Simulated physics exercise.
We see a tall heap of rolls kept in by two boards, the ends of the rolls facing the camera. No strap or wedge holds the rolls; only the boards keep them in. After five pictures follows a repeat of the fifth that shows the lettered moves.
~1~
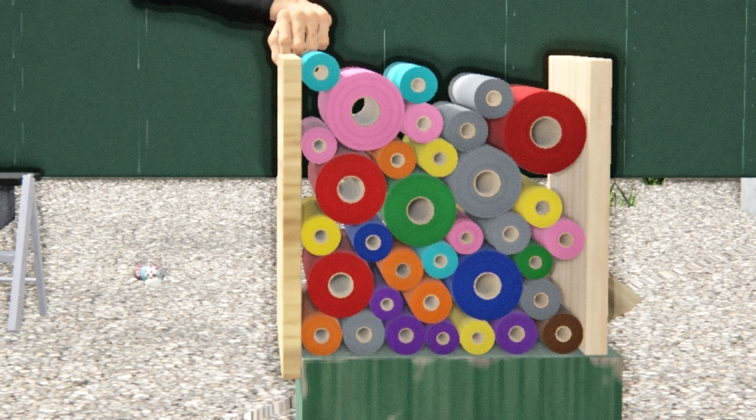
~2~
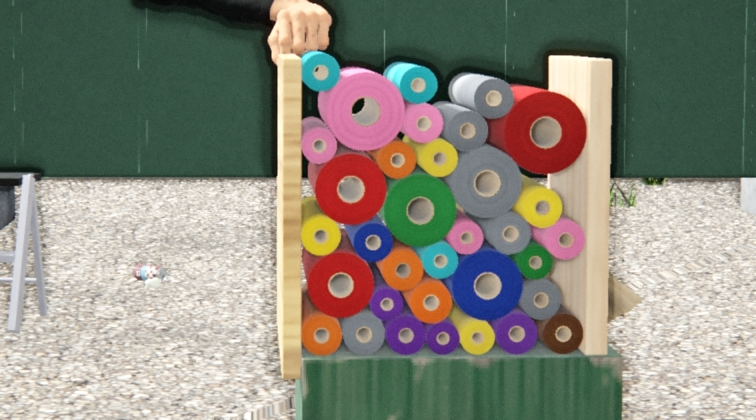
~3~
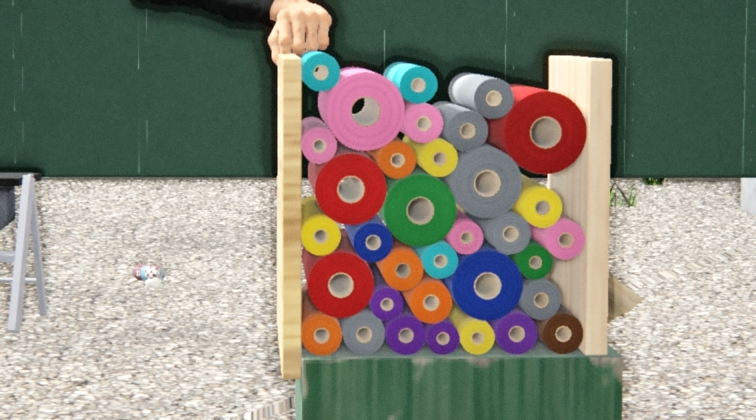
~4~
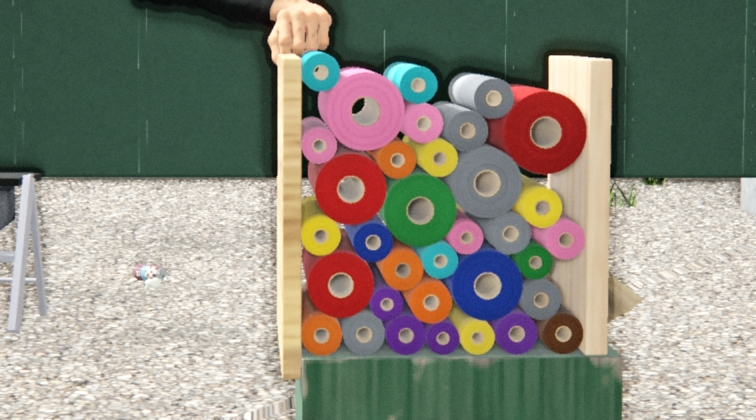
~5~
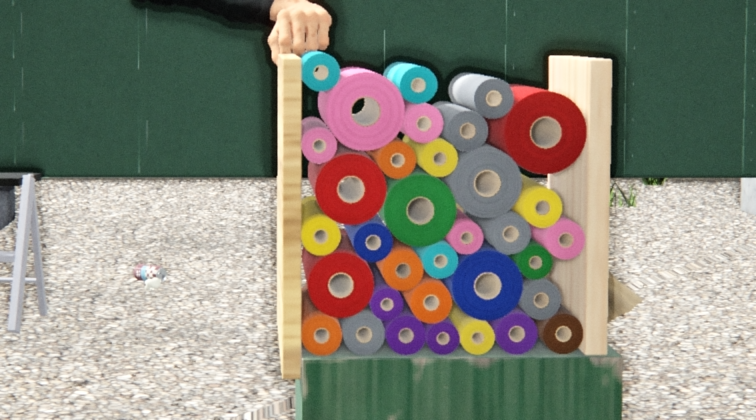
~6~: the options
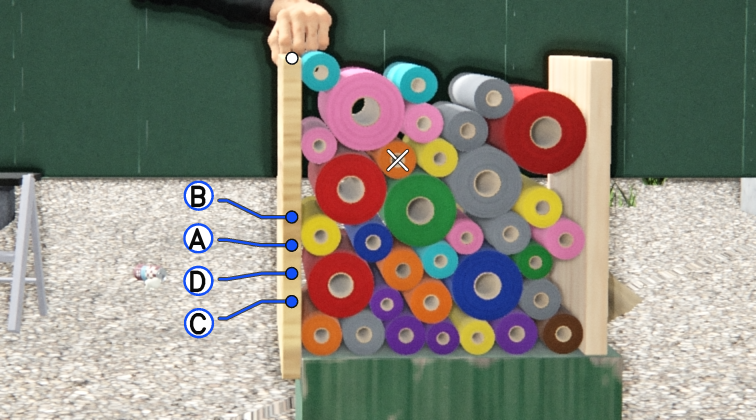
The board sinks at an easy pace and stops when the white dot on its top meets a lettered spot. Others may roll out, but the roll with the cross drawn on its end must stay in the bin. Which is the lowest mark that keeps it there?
At most to A.
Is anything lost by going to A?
Yes, at A.
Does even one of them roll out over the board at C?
Yes.
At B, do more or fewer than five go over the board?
Fewer than five.
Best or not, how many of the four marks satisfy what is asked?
The number is two.
On the marked copy, A at (292, 245); B at (292, 217); C at (292, 301); D at (292, 274); the cross at (398, 160); the white dot at (292, 58).
Following A. Soon after the start, top of the board (301, 138).
Later, top of the board (301, 227).
In the end, top of the board (301, 244), two out over the board, the crossed one still inside.
As for the rest, B keeps the crossed one inside; C lets the crossed one out; D lets the crossed one out.
